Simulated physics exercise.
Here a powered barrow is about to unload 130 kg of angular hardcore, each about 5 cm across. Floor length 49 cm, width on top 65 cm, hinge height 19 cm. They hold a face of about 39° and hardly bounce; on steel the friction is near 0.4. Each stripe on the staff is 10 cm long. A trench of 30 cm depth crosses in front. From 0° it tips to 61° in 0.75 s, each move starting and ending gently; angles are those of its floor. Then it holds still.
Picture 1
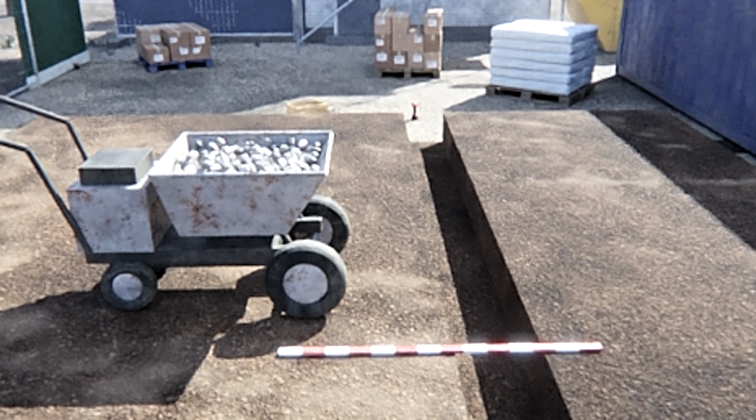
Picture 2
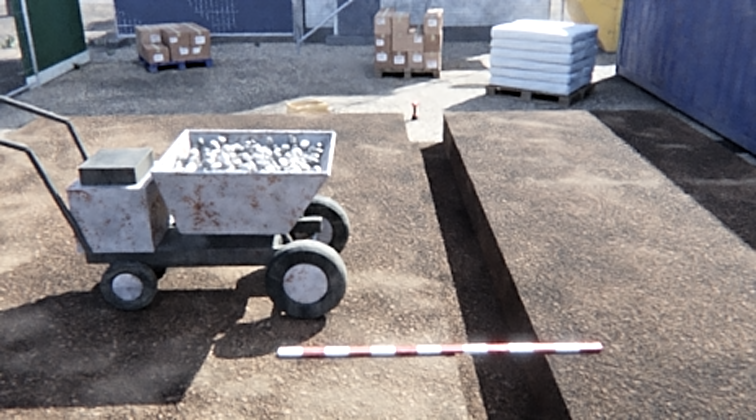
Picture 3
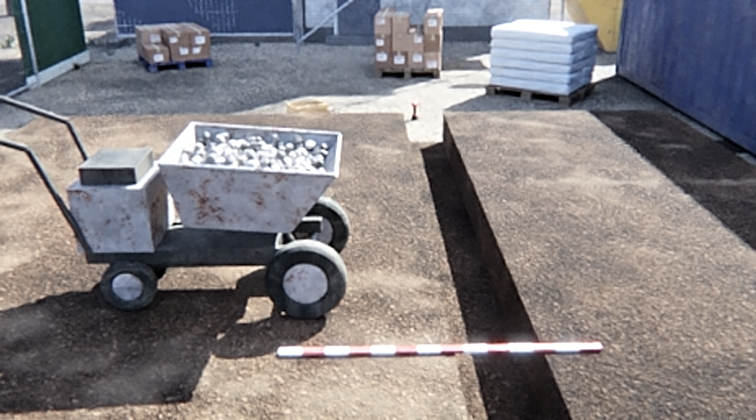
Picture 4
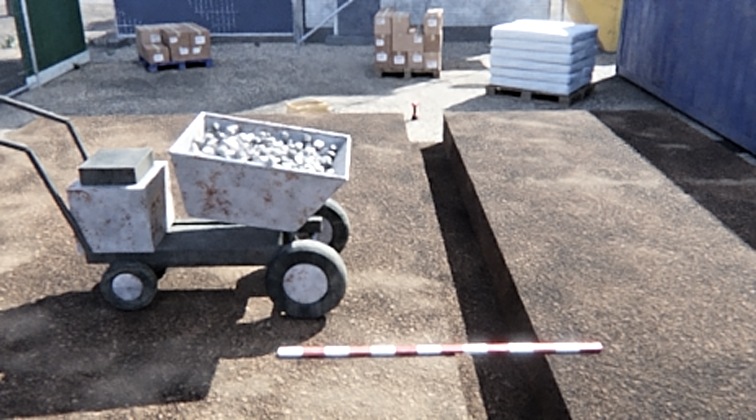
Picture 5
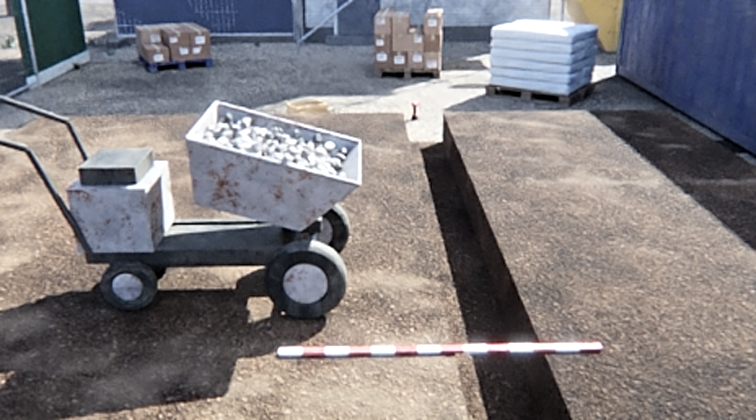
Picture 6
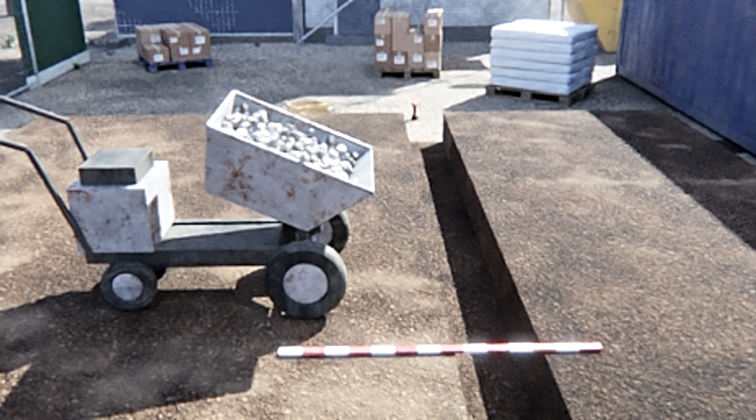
In a sunlit yard of brown, gritty ground, seen from slightly above and to the side by a still camera, a narrow trench runs away from the viewer. A rust-marked, pale grey powered barrow full of whitish stones stands left of it, behind a red-and-white staff, with boxes and pale sacks on pallets beyond. The tray tilts gently, then more quickly, toward the right, its rear rising while the stones stay heaped inside and the wheels remain still.
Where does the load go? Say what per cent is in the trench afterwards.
About 33 per cent.
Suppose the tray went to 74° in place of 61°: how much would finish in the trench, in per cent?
Then about 75 per cent.
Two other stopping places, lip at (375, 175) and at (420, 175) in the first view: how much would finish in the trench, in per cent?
About 30 and 10 per cent.
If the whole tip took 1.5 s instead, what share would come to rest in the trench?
It would be near 20 per cent.
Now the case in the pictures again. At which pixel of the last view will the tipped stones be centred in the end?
Near (480, 325).
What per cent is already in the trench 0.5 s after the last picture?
About 5 per cent by then.
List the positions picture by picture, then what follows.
The first picture shows lip at (326, 174), floor tilted 0°, highest stones at (253, 149).
In the second picture, the tray is at 1°, its lip at (329, 174); the top of the load is at (240, 150).
The third picture shows lip at (336, 176), floor tilted 5°, highest stones at (222, 145).
In the fourth picture, the tray is at 10°, its lip at (347, 179); the top of the load is at (225, 138).
In the fifth picture, the tray is at 17°, its lip at (360, 185); the top of the load is at (227, 129).
In the sixth picture, the tray is at 24°, its lip at (373, 193); the top of the load is at (240, 119).
Then, 0.2 s after the last picture the floor is at 51°, 100 % in the tray; the foremost stones are at (391, 210).
Then, 0.5 s after the last picture the floor is at 61°, 92 % in the tray, 4 % short of the trench, 4 % in the trench; the foremost stones are at (474, 285).
Then, 0.9 s after the last picture the floor is at 61°, 68 % in the tray, 4 % short of the trench, 27 % in the trench; the foremost stones are at (519, 322).
Then, 2.8 s after the last picture the floor is at 61°, 63 % in the tray, 4 % short of the trench, 33 % in the trench; the foremost stones are at (518, 310).
